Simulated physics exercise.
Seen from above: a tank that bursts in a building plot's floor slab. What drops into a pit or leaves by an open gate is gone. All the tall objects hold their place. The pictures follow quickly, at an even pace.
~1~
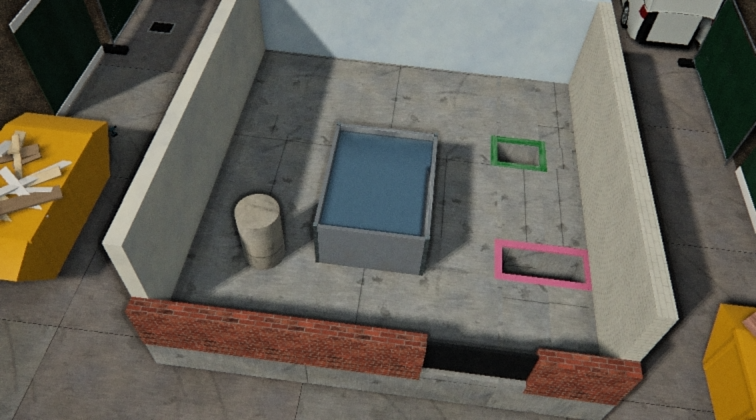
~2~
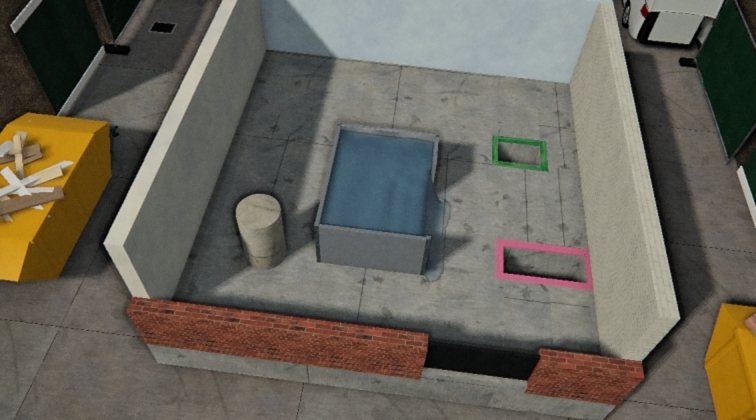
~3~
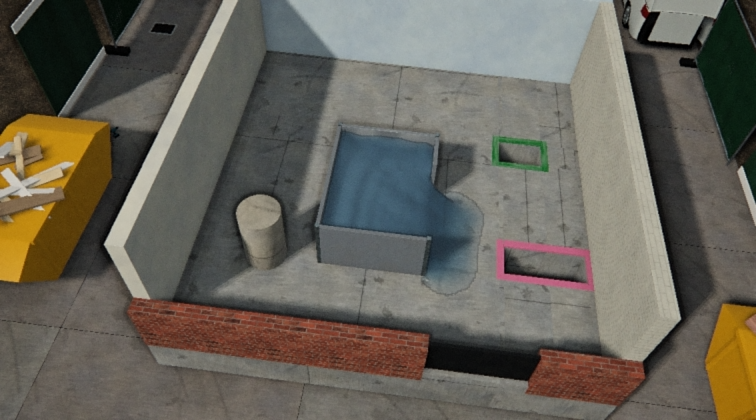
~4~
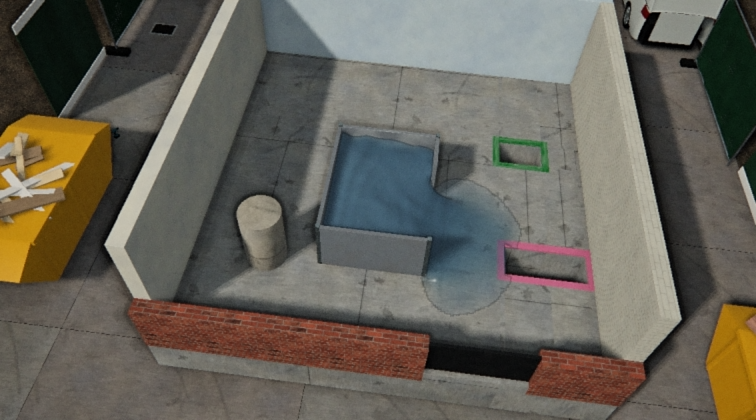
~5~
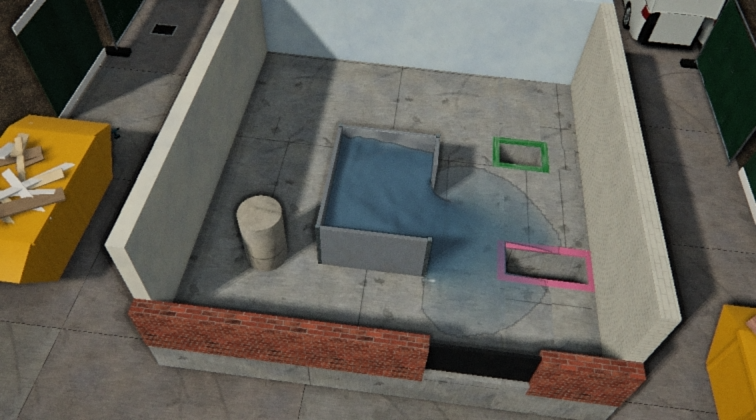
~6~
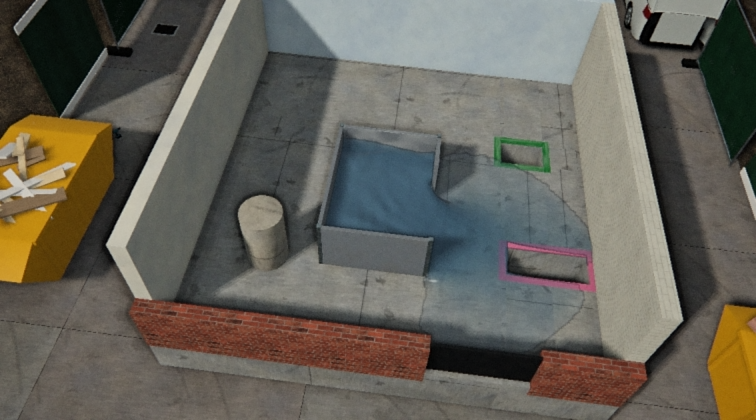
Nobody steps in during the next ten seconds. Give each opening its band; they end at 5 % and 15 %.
The gate takes under 5 %; the pink pit takes over 15 %; the green pit takes from 5 to 15 %.
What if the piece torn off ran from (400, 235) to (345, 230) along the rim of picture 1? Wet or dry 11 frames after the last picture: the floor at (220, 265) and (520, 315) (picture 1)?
One after the other: Covered, under water.
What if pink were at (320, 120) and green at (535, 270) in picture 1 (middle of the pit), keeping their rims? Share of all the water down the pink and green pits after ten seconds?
Parts in a hundred: Pink 4, green 50.
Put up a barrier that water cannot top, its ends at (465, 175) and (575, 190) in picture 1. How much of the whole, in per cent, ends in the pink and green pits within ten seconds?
In per cent: Pink 70, green 0.
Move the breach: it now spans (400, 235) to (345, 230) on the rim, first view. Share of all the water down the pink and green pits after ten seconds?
Roughly, in per cent: Pink 30, green 0.
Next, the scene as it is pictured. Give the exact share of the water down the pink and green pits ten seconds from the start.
Roughly 58 per cent, then 6 per cent.
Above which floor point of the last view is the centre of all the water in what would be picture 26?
Close to (472, 222).
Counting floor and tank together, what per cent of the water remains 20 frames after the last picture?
I make it 62 per cent.
A moment on, water covers 25 % of the floor; the gate 0 %, the pink pit 12 %, the green pit 1 %.
Next, water covers 30 % of the floor; the gate 0 %, the pink pit 22 %, the green pit 1 %.
Then, water covers 40 % of the floor; the gate 0 %, the pink pit 36 %, the green pit 3 %.
Later, water covers 70 % of the floor; the gate 0 %, the pink pit 49 %, the green pit 5 %.
In the end, water covers 95 % of the floor; the gate 0 %, the pink pit 58 %, the green pit 7 %.
